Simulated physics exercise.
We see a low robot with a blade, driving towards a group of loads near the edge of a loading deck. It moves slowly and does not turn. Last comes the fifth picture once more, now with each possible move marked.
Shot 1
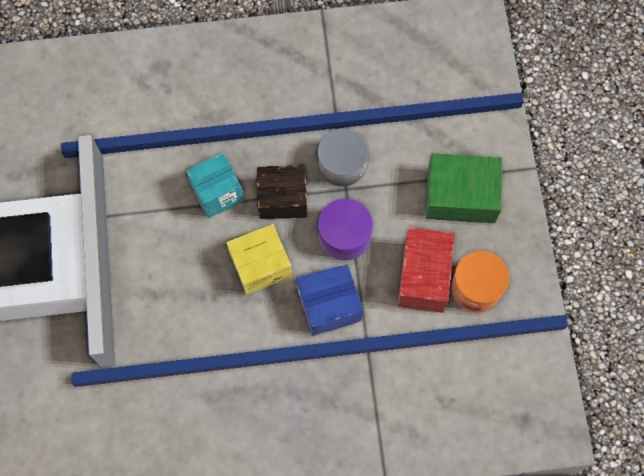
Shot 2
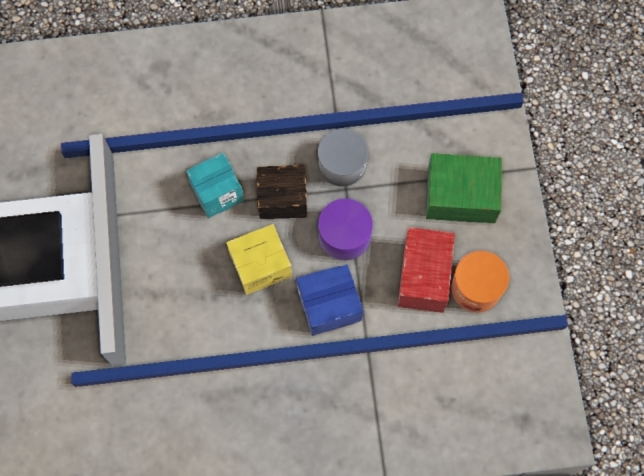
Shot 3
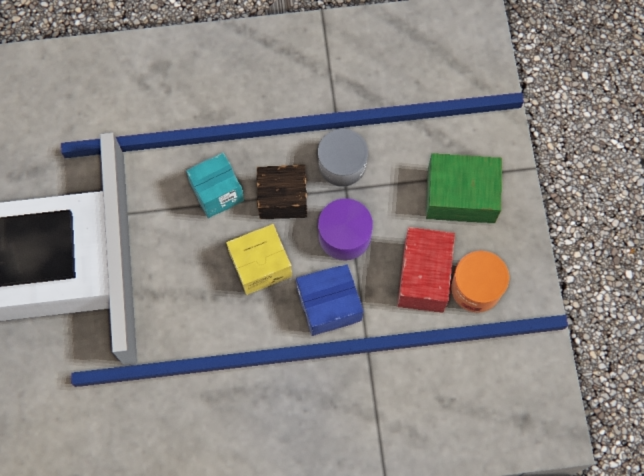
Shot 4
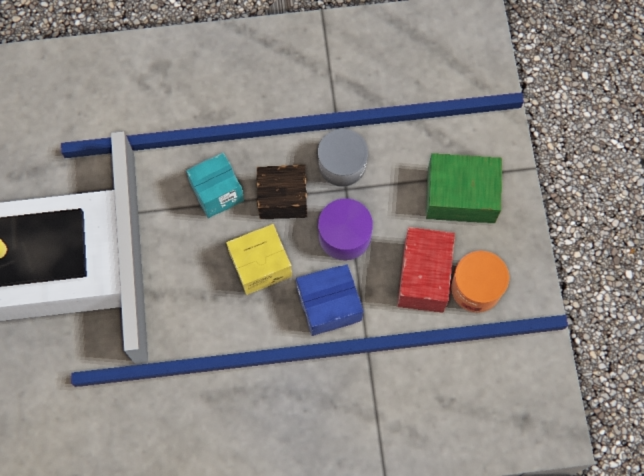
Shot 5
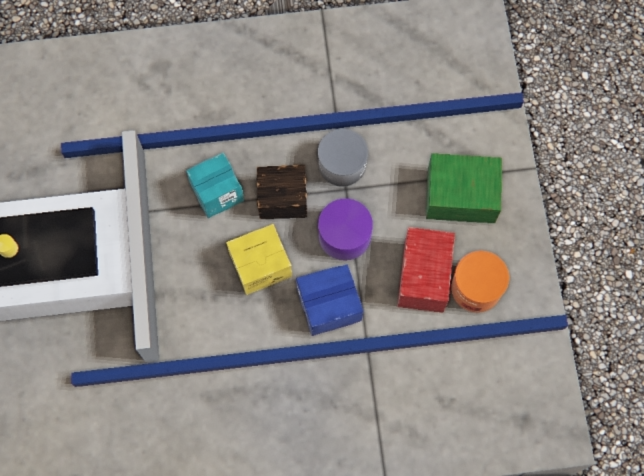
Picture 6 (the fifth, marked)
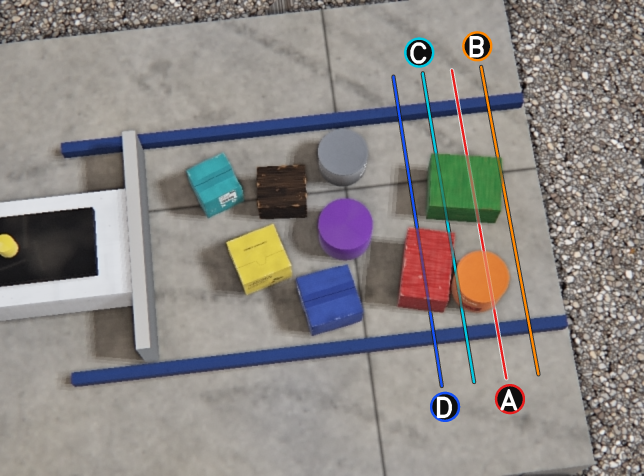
On a gray stone deck, a low white robot with a wide blade crept slowly right between two blue rails toward a group of colorful boxes and canisters, which stayed still and untouched.
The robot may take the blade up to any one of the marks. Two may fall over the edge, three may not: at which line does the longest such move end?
The farthest such stop is C.
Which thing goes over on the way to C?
The green crate goes over.
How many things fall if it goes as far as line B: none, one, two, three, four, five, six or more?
Five.
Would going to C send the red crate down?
No.
On the copy, A at (478, 217); B at (508, 213); C at (447, 220); D at (416, 224).
On C. First, robot (169, 232); grey pail (363, 152); turquoise parcel (275, 185).
Then, robot (281, 219); green crate (491, 171); orange pail (511, 293).
Finally, robot (366, 210); green crate over the edge; red crate (542, 240); one fallen.
By contrast, A drops five; B drops five; D is within the limit but short.
